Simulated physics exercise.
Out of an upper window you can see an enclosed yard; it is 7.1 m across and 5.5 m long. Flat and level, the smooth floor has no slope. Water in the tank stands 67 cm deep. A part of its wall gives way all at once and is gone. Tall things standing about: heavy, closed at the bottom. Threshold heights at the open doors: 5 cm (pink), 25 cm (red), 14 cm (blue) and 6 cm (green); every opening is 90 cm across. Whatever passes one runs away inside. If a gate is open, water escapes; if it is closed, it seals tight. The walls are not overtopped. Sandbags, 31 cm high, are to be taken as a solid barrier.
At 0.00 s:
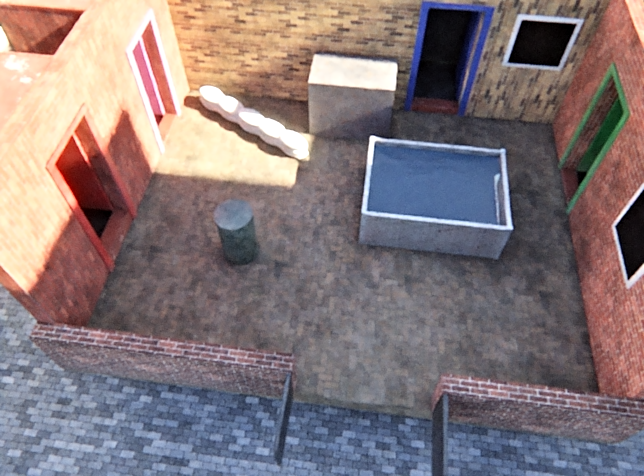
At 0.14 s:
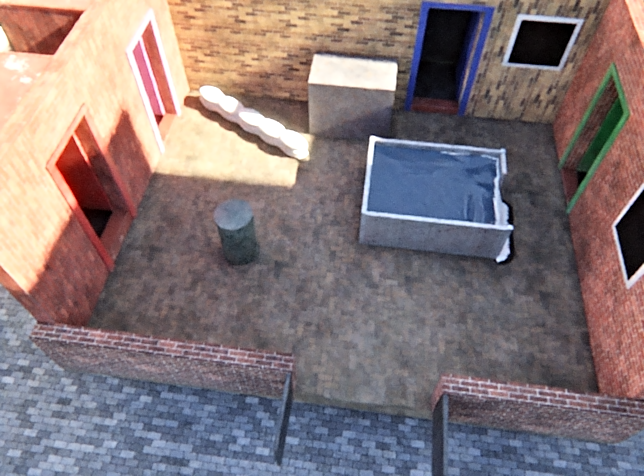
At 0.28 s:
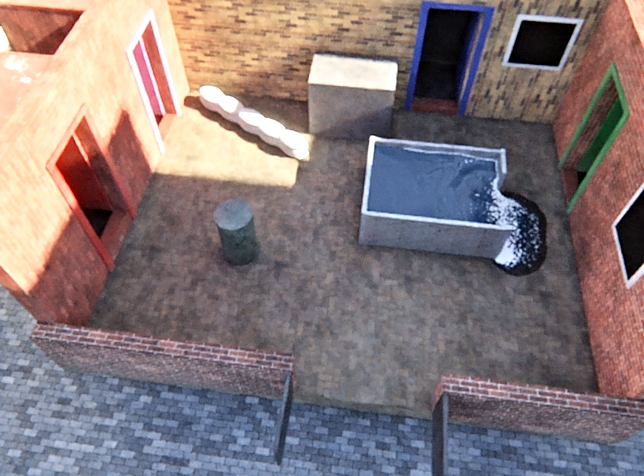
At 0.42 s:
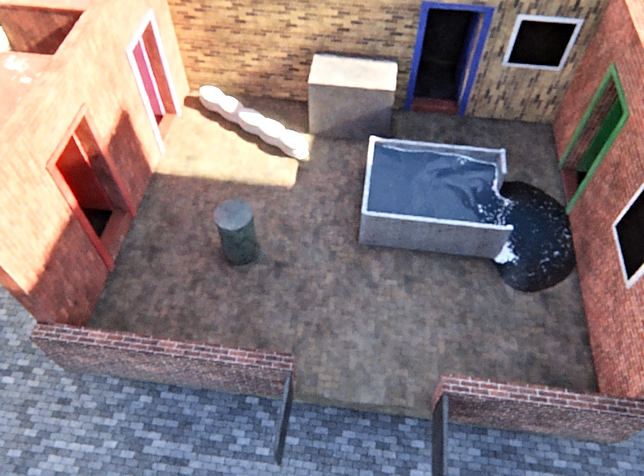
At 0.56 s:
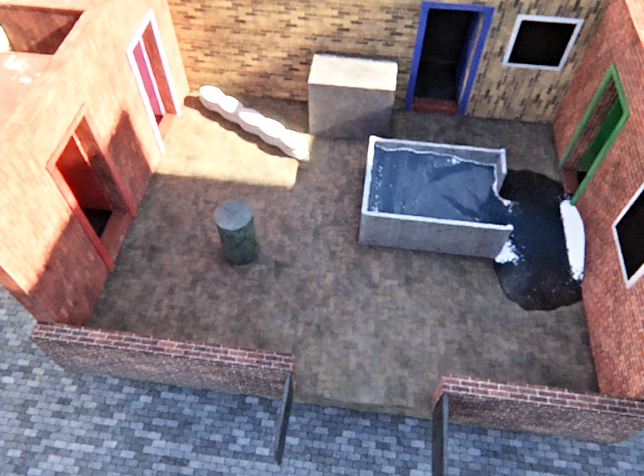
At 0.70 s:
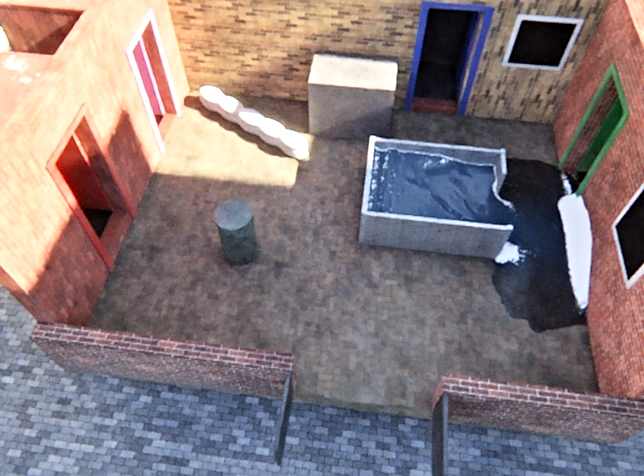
Water bursting through the right side of a walled tank, spreading darkly across the yard floor and foaming against the right-hand brick wall.
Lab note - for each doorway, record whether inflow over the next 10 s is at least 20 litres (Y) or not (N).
In the end the pink door undershoots the limit. The red door undershoots the limit. The blue door undershoots the limit. The green door overshoots the limit.
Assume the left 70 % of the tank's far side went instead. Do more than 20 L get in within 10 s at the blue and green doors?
Blue door surpasses it, green door surpasses it.
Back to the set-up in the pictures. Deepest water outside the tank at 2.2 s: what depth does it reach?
It tops out at some 36 cm.
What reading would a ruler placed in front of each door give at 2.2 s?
Pink 0 cm, red 0 cm, blue 1 cm, green 15 cm.
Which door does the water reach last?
That would be the pink door, last of all.
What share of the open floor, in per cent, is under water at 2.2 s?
Wet share: Near 20 percent.
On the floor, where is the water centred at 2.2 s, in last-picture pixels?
Roughly (483, 236) in the last picture.
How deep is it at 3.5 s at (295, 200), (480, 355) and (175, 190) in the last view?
The depths come out at 0, 11 and 0 centimetres, in the order listed.
After 1.4 s water covers 15 % of the floor and is deepest (44 cm) near (570, 245); pink door not reached, red door not reached, blue door not reached, green door 17 cm at the sill, 30 L in.
After 2.2 s water covers 20 % of the floor and is deepest (36 cm) near (599, 415); pink door not reached, red door not reached, blue door not reached, green door 15 cm at the sill, 75 L in.
After 3.5 s water covers 40 % of the floor and is deepest (24 cm) near (570, 411); pink door not reached, red door not reached, blue door 7 cm at the sill, 0 L in, green door 11 cm at the sill, 118 L in.
After 6.0 s water covers 75 % of the floor and is deepest (14 cm) near (584, 413); pink door not reached, red door 7 cm at the sill, 0 L in, blue door 8 cm at the sill, 0 L in, green door 7 cm at the sill, 145 L in.
After 10.0 s water covers 95 % of the floor and is deepest (10 cm) near (201, 108); pink door 8 cm at the sill, 4 L in, red door 5 cm at the sill, 0 L in, blue door 7 cm at the sill, 0 L in, green door 8 cm at the sill, 151 L in.
